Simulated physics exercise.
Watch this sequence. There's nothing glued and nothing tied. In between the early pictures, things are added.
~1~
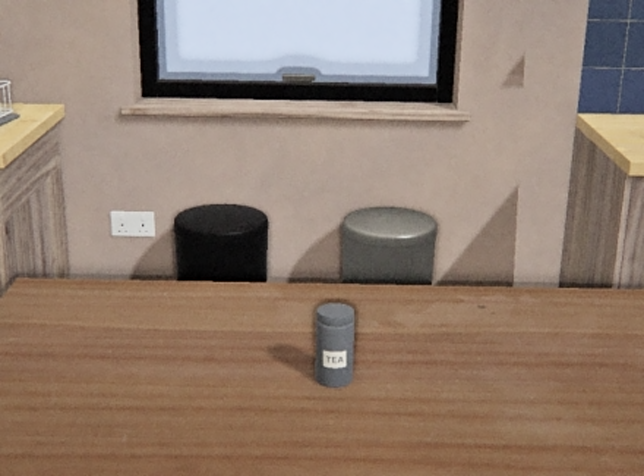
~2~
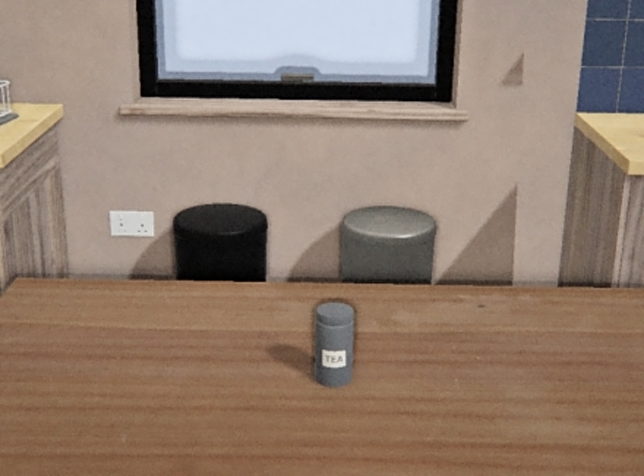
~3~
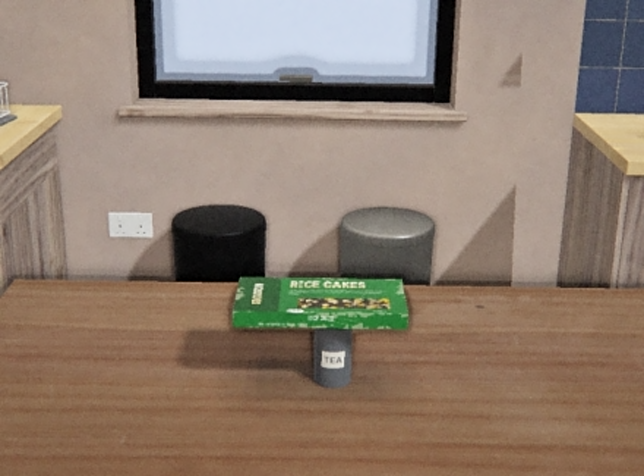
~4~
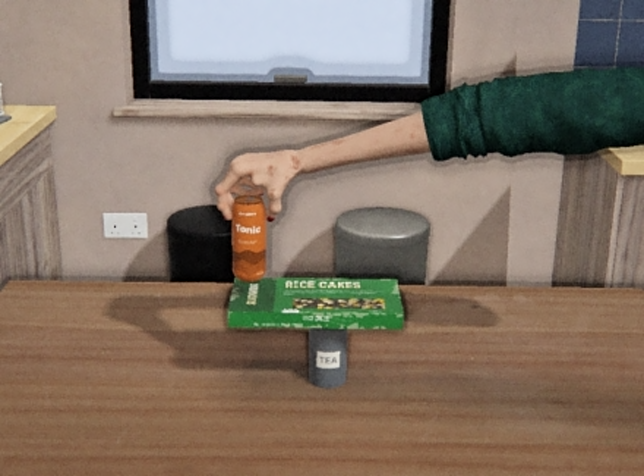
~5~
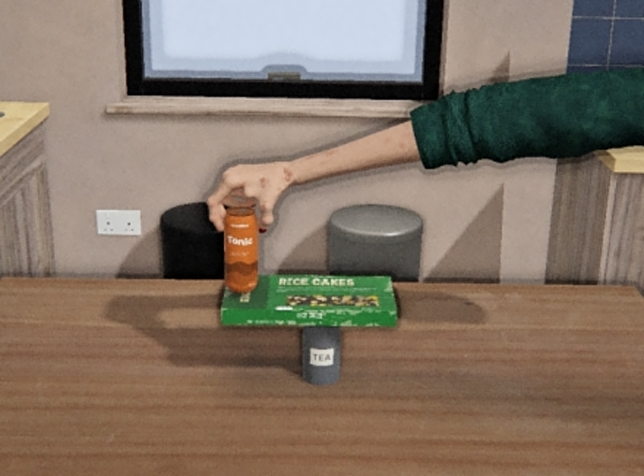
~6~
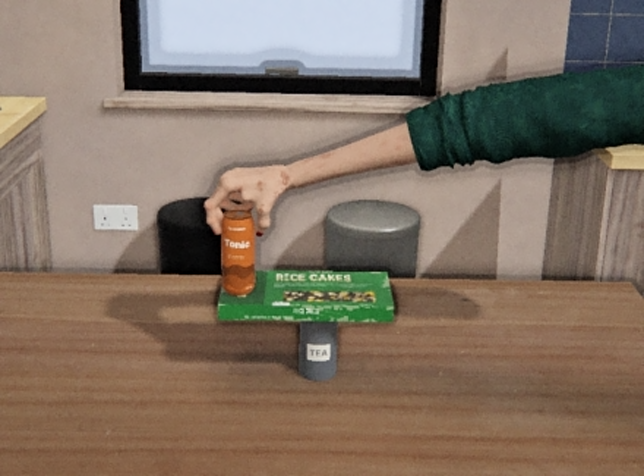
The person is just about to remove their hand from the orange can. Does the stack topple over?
Yes - I predict the stack won't bear it.
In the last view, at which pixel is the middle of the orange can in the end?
The object finishes somewhere near (138, 369).
Then, 0.30 s on from there, orange can now fallen; green packet turned 42° from how it was put.
Then, 0.50 s on from there, green packet turned 72° from how it was put.
Then, 1.00 s on from there, green packet now fallen.
In the end, fallen, orange can and green packet; grey jar unmoved. At the end, from the last picture's camera, orange can near (138, 369). The stack loses its balance.
